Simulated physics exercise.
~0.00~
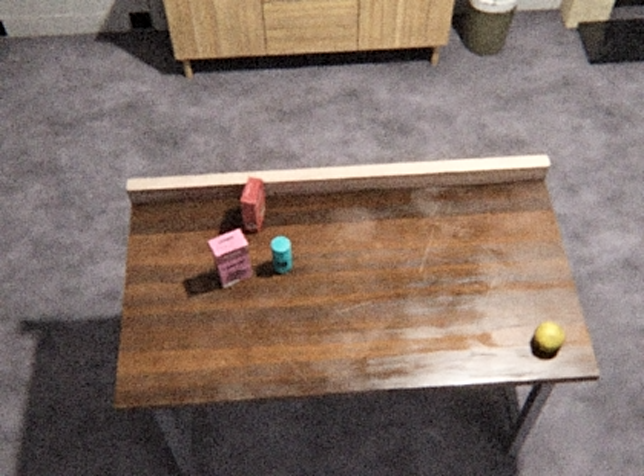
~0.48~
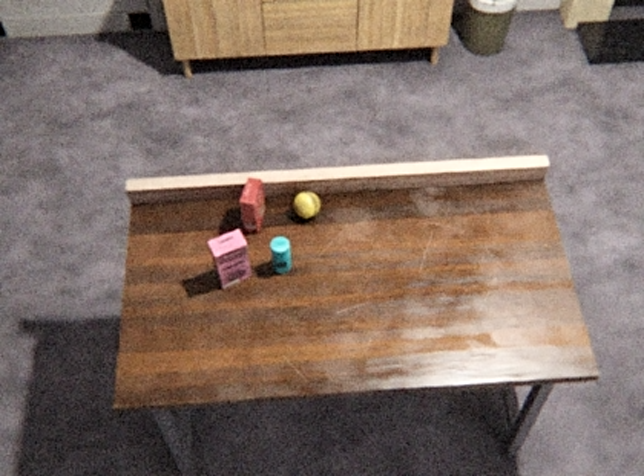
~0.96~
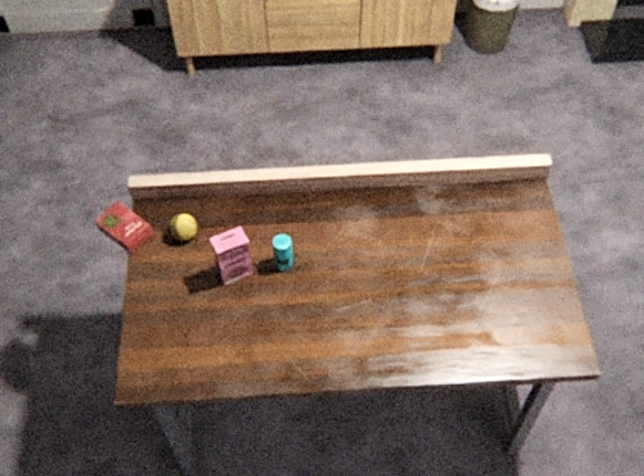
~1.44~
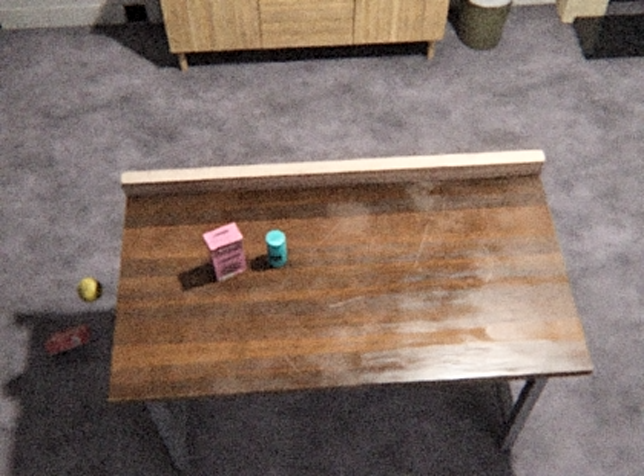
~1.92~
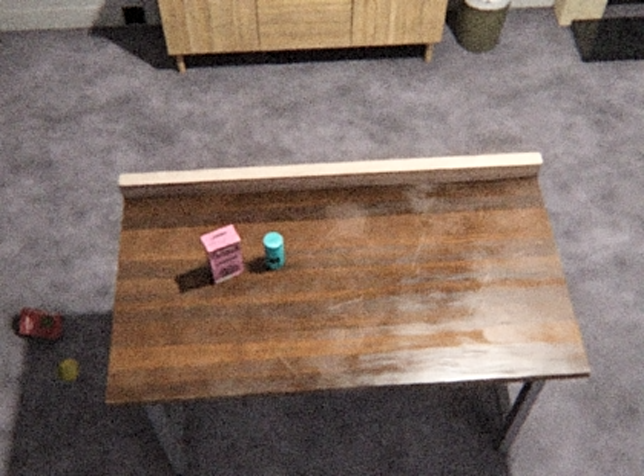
At first, a red packet, a pink packet and a turquoise shaker stand toward the left of a wooden table, with a yellow ball near the right corner. The ball travels left and toward the far rail, coming close to the red packet. Next, the red packet is tipped over at the left edge, with the ball just behind it. Both then leave the table on the left side and drop toward the carpet. The red packet ends on its side on the floor near the ball, while the pink packet and shaker remain standing on the tabletop.
